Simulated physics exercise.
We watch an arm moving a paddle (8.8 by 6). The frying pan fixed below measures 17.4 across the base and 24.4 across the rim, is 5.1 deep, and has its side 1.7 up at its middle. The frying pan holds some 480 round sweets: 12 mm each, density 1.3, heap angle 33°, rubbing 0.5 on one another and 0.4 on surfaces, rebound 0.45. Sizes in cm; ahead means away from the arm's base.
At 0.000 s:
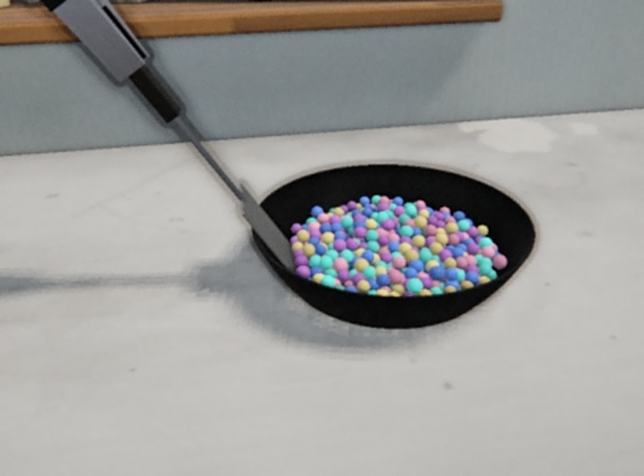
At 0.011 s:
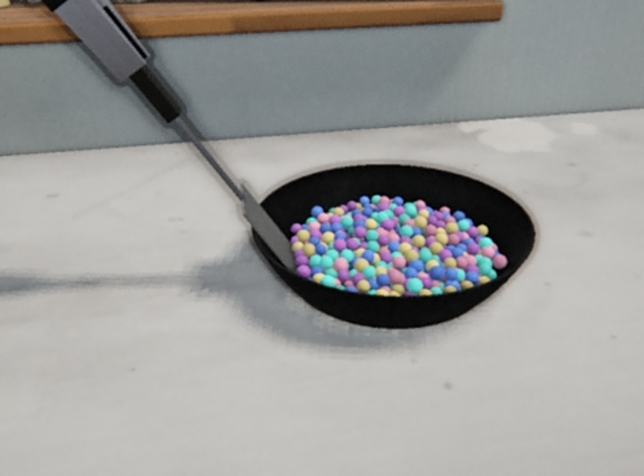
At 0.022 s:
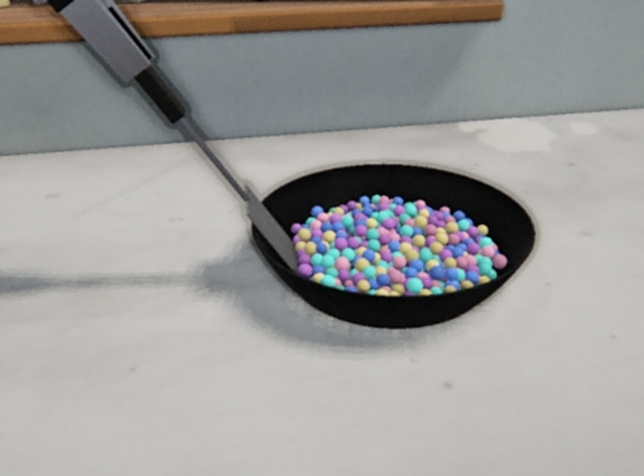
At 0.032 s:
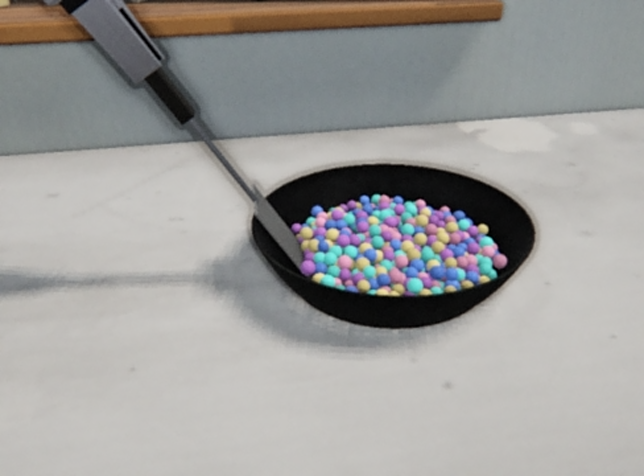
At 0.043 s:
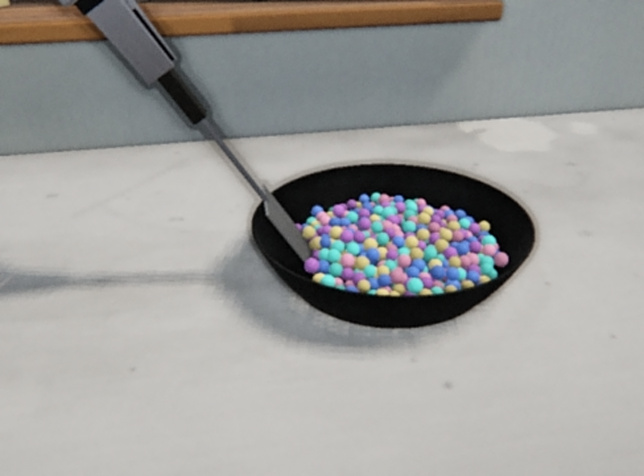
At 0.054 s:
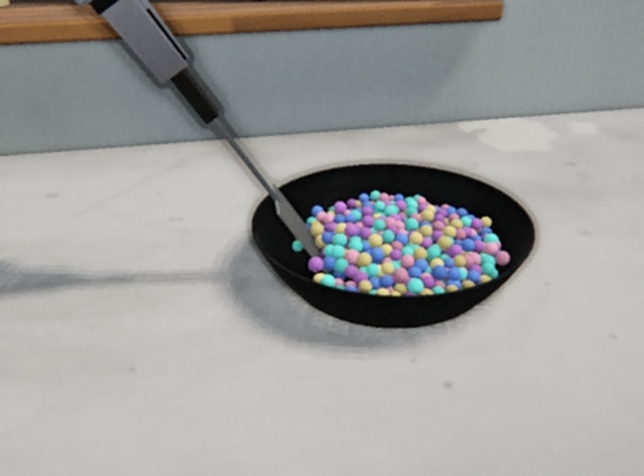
A robotic arm slides a paddle rightward into colourful round sweets in a black frying pan.
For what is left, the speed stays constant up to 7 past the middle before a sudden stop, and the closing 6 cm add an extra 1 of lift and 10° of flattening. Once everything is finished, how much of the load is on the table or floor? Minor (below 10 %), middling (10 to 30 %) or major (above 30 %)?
Minor.
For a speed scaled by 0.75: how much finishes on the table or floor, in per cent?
About 0 per cent.
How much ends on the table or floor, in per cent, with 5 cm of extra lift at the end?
About 10 per cent.
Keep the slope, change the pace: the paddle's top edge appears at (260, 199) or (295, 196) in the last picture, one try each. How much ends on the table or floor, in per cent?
That comes to about 0 and about 15 percent, in that order.
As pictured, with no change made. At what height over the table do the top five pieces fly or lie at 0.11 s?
They are some 5 cm up.
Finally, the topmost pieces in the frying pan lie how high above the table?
Roughly 6.5 centimetres.
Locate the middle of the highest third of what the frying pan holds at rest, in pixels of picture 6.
It is centred near (473, 223) in the last view.
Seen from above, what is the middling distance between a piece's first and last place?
Roughly 3 cm.
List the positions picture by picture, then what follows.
In the first frame, paddle top edge at (241, 198), sloping 59°; upper third of the load around (384, 244), from x 295 to 500, top at y 200; 477 in the frying pan.
In the second frame, paddle top edge at (242, 198), sloping 59°; upper third of the load around (384, 243), from x 295 to 500, top at y 200.
In the third frame, paddle top edge at (246, 198), sloping 59°; upper third of the load around (384, 243), from x 295 to 500, top at y 200.
In the fourth frame, paddle top edge at (254, 199), sloping 59°; upper third of the load around (385, 242), from x 295 to 500, top at y 200.
In the fifth frame, paddle top edge at (265, 199), sloping 59°; upper third of the load around (385, 239), from x 295 to 500, top at y 200.
In the sixth frame, paddle top edge at (275, 198), sloping 59°; upper third of the load around (388, 238), from x 295 to 500, top at y 195; 477 in the frying pan.
After 0.11 s, sloping 59°, highest piece 6 above the table; 477 in the frying pan.
After 0.16 s, sloping 55°, highest piece 7 above the table; 477 in the frying pan.
After 0.38 s, sloping 49°, highest piece 10 above the table; 459 in the frying pan, 14 on the table or floor, 4 on the blade or in flight.
After 1.43 s, sloping 49°, highest piece 6 above the table; 459 in the frying pan, 18 on the table or floor.
At rest, 459 in the frying pan, 18 on the table or floor. That is 4 % on the table or floor.
